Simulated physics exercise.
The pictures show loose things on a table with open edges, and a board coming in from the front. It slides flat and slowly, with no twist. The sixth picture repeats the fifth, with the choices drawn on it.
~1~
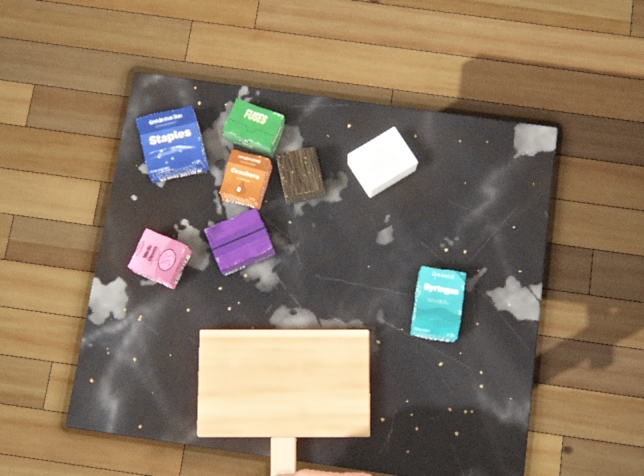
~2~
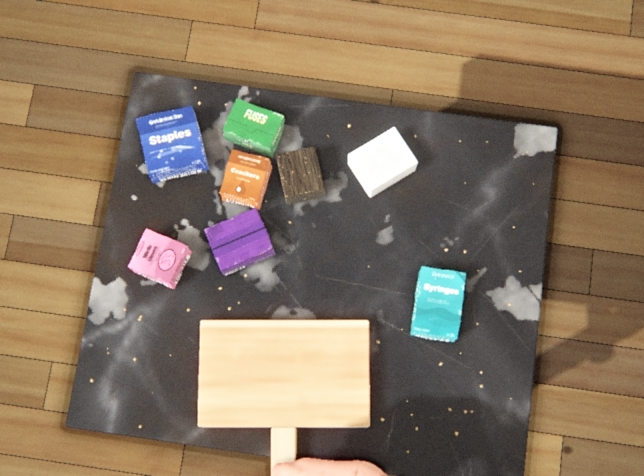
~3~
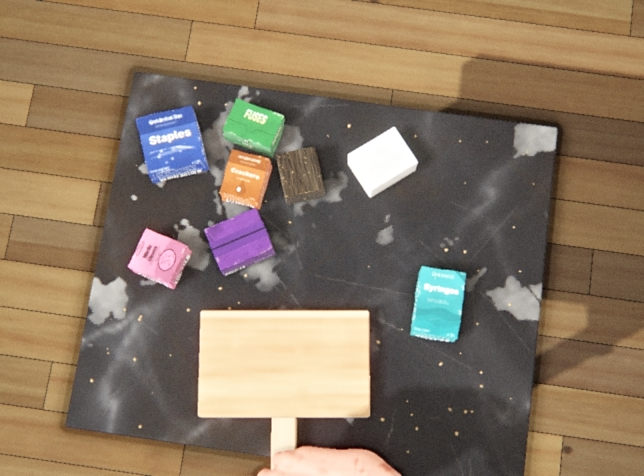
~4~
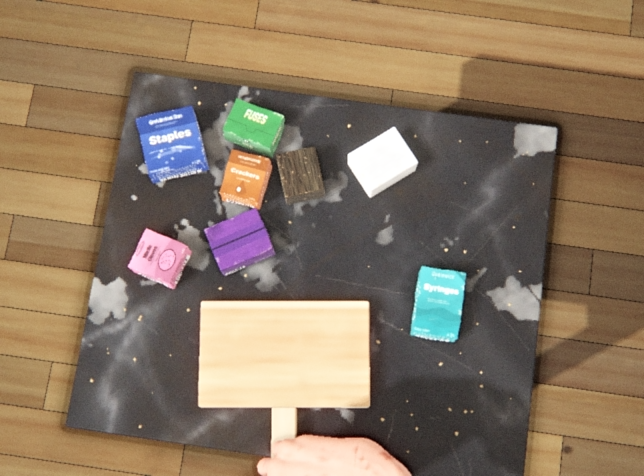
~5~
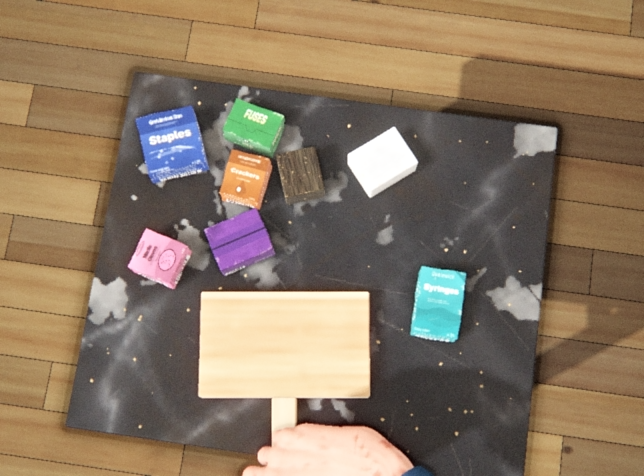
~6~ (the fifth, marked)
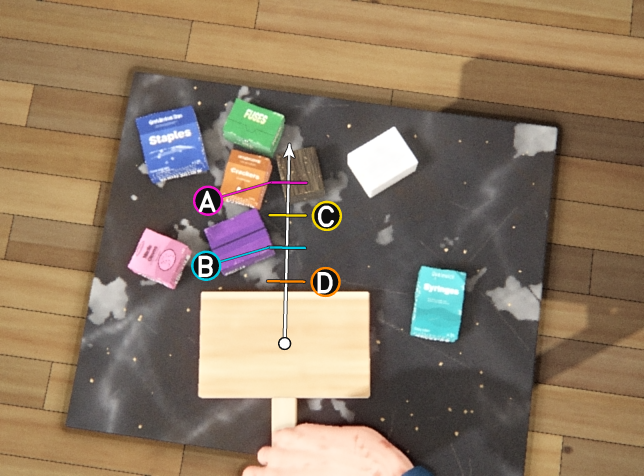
On a dark, marbled tabletop with open edges above a wood-plank floor, the view looks down from a high, still camera. Blue, green, orange, black and purple boxes cluster at the upper left, with a pink one at the left, a white one at upper centre and a teal one at the right. A hand slides a pale wooden board slowly and straight forward from the front edge, while the boxes stay still.
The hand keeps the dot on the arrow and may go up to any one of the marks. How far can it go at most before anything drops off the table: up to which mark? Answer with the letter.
It can go as far as B.
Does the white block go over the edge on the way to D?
By then, no.
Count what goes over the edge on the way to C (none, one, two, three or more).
By then, one.
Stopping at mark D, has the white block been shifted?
By then, no.
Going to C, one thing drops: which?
It is the green box.
On the marked copy, A at (288, 183); B at (287, 248); C at (287, 215); D at (286, 282); the arrow from (285, 343) to (289, 145); the white dot at (285, 343).
Following B. Soon after the start, board (286, 309); purple box (243, 232); green box (254, 129).
Later, board (287, 272); green box (254, 114); orange packet (243, 154).
In the end, board (288, 250); green box (255, 93); orange packet (244, 133); nothing has fallen.
As for the rest, A drops the orange packet and green box; C drops the green box; D is safe but short.
